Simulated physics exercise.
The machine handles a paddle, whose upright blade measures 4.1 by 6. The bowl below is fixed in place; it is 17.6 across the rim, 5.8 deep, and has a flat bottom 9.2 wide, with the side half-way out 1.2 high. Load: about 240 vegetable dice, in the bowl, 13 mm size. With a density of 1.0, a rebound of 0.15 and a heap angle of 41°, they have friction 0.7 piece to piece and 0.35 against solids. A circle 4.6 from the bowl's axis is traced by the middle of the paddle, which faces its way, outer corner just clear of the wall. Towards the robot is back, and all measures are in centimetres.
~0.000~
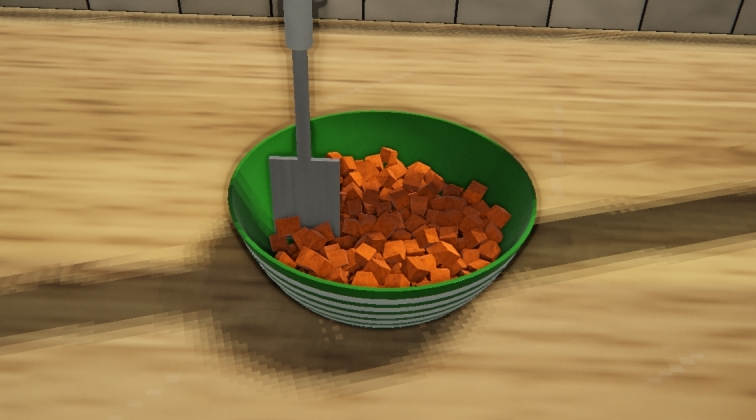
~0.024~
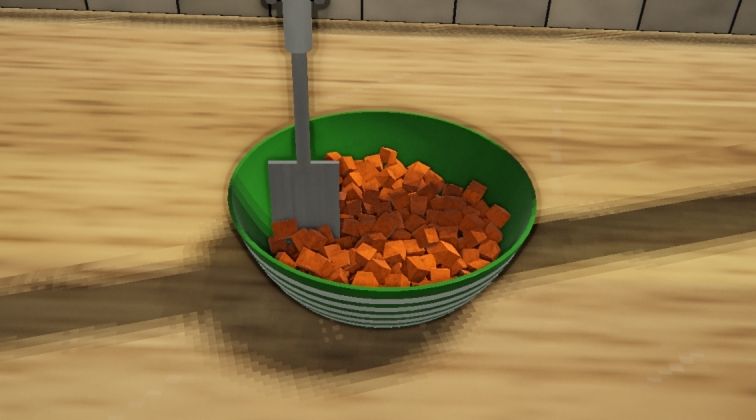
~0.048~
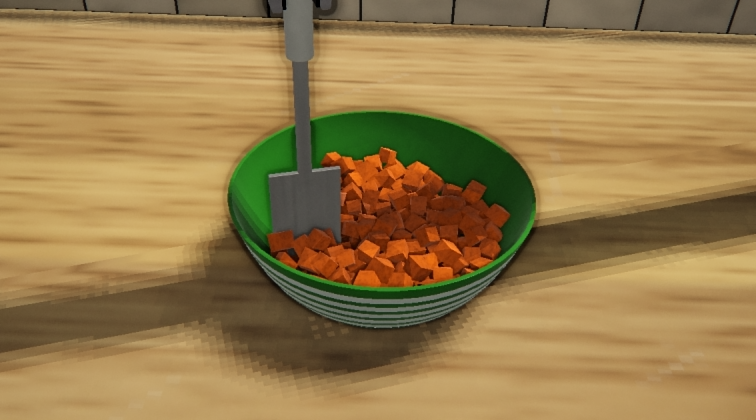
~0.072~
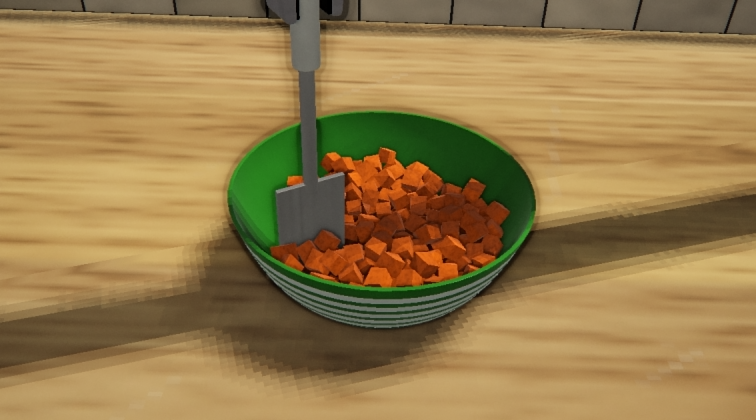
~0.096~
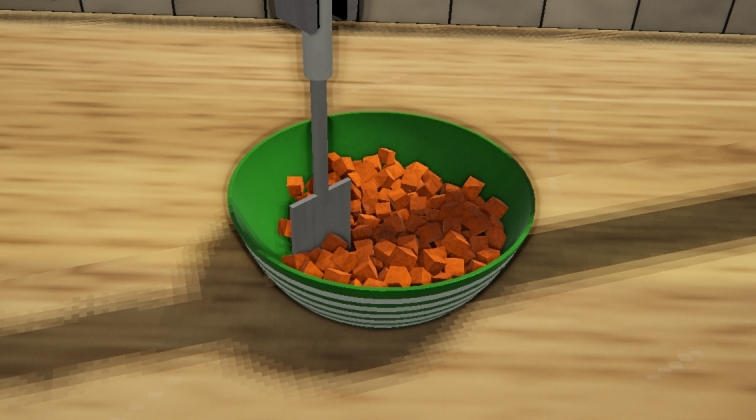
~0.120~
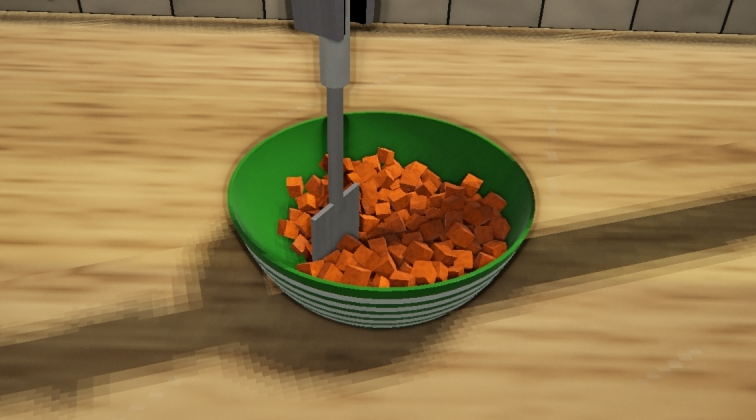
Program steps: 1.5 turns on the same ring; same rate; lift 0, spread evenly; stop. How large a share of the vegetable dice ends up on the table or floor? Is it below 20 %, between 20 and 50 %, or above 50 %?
Between 20 and 50 %.
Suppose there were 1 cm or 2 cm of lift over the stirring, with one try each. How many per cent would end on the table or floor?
About 30 per cent on the first try and 30 per cent on the second.
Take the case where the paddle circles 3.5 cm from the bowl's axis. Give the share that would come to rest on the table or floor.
Near 25 percent.
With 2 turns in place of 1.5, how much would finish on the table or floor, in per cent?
About 40 per cent.
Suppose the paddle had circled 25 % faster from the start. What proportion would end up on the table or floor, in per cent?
That would be some 45 percent.
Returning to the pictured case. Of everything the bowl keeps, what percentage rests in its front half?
20 %.
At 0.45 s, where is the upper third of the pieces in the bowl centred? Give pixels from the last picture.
Around (355, 142).
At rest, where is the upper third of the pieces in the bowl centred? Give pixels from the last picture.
I'd say close to (408, 165).
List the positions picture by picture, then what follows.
The first picture shows paddle neck at (303, 136), 0° round; upper third of the load around (389, 220), from x 280 to 500, top at y 155; 245 in the bowl.
The second picture shows paddle neck at (303, 140), 4° round; upper third of the load around (389, 219), from x 280 to 500, top at y 155.
The third picture shows paddle neck at (304, 149), 16° round; upper third of the load around (391, 225), from x 280 to 500, top at y 155.
The fourth picture shows paddle neck at (310, 159), 30° round; upper third of the load around (390, 233), from x 285 to 500, top at y 155.
The fifth picture shows paddle neck at (321, 169), 44° round; upper third of the load around (392, 237), from x 290 to 495, top at y 155.
The sixth picture shows paddle neck at (336, 177), 58° round; upper third of the load around (401, 245), from x 290 to 500, top at y 155; 245 in the bowl.
By 0.45 s, 246° round, highest piece 9 above the table; 210 in the bowl, 27 on the table or floor, 8 in flight or on the tool.
By 0.77 s, 74° round, highest piece 8 above the table; 181 in the bowl, 56 on the table or floor, 8 in flight or on the tool.
By 1.14 s, 180° round, highest piece 6 above the table; 164 in the bowl, 81 on the table or floor.
By 1.84 s, 180° round, highest piece 6 above the table; 164 in the bowl, 81 on the table or floor.
Final count, 164 in the bowl, 81 on the table or floor. That is 33 % on the table or floor.
